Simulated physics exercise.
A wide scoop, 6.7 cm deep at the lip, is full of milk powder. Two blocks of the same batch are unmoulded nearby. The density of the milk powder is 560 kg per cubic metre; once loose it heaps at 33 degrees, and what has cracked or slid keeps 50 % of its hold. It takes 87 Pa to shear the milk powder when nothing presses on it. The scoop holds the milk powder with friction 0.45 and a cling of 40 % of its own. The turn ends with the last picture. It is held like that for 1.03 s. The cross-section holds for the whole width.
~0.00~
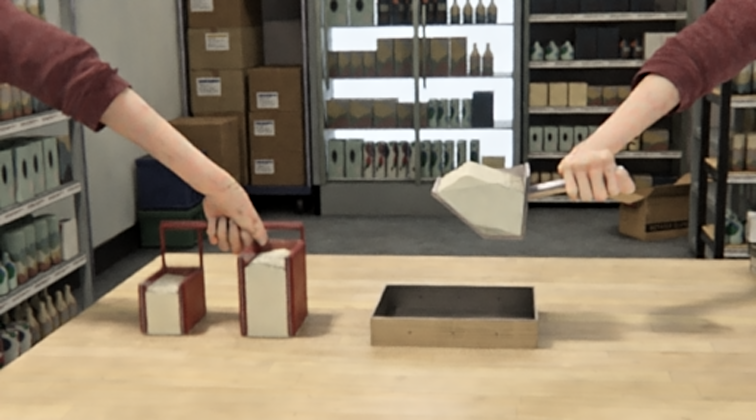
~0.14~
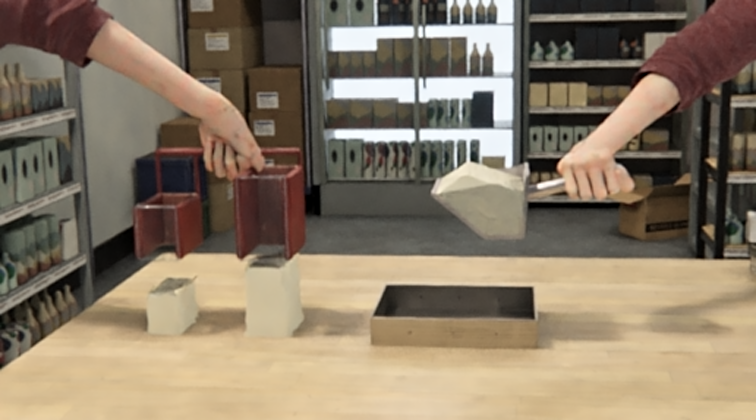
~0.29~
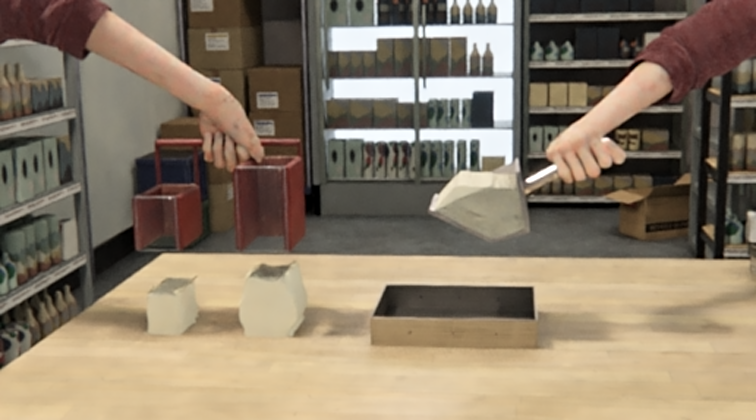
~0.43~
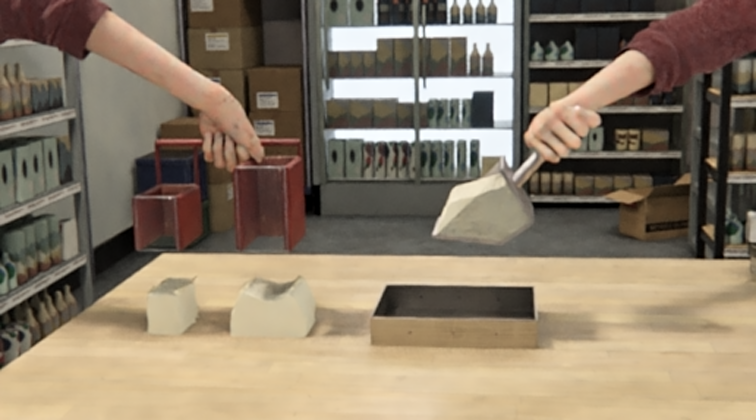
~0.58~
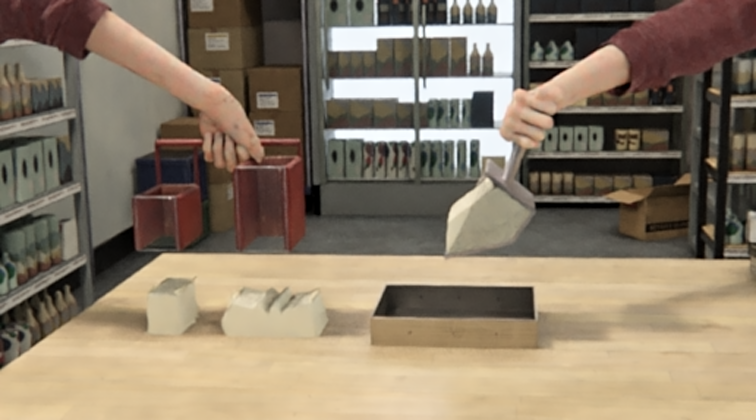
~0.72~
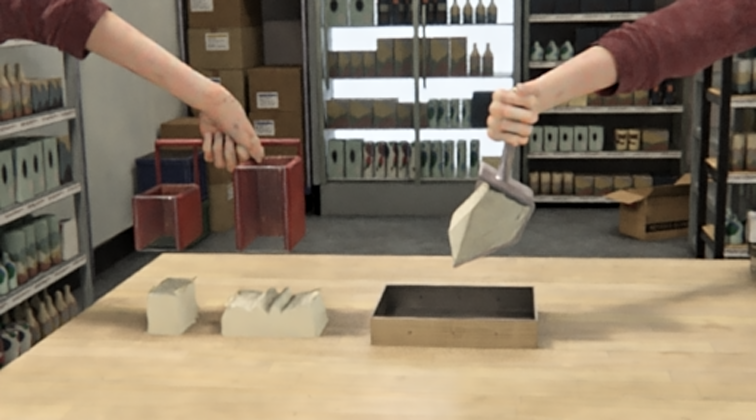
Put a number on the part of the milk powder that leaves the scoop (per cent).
It comes to some 46 %.
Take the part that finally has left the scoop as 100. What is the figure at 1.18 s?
Some 30 per cent.
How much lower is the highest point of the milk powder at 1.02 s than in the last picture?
About 1.0 cm.
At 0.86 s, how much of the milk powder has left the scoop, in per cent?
Near 0 %.
After 0.86 s, the scoop is at 65 degrees and 0 % has left it.
After 1.02 s, the scoop is at 65 degrees and 0 % has left it.
After 1.18 s, the scoop is at 65 degrees and 15 % has left it.
After 1.34 s, the scoop is at 65 degrees and 42 % has left it.
After 1.65 s, at the end, the scoop is at 65 degrees and 46 % has left it.
